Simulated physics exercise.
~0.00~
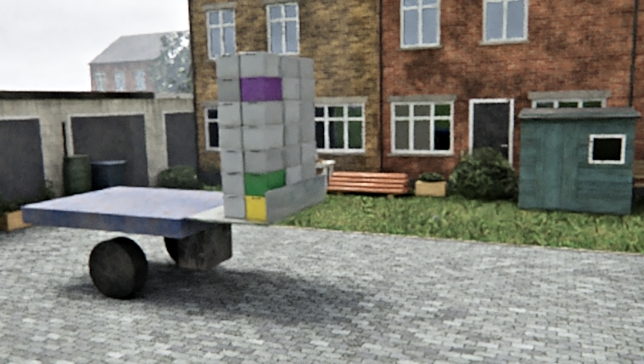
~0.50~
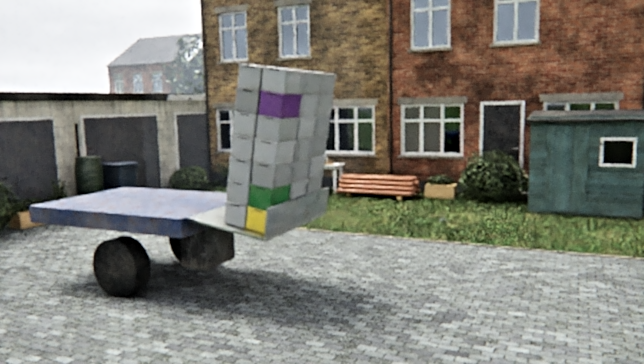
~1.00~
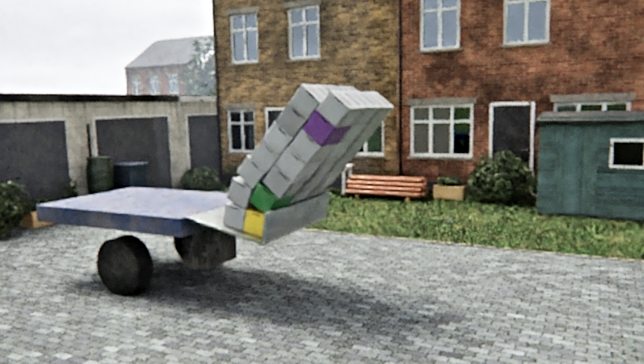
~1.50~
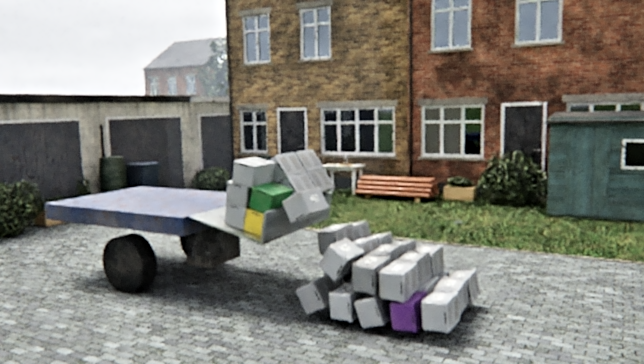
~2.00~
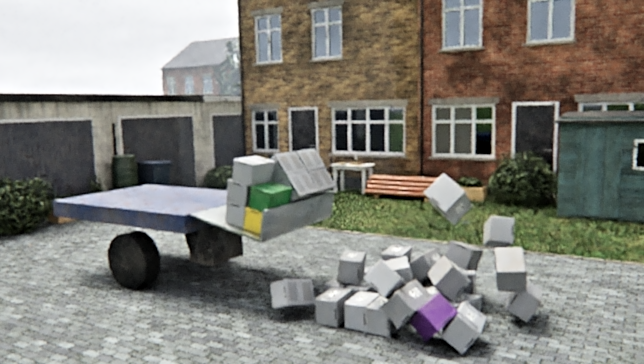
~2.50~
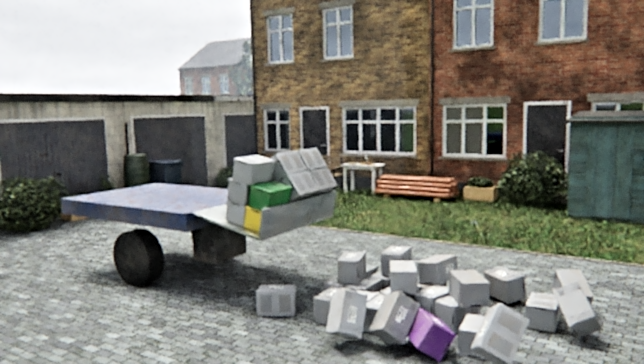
Stacked grey boxes topple right off a tilting trailer flap and scatter across the paving.
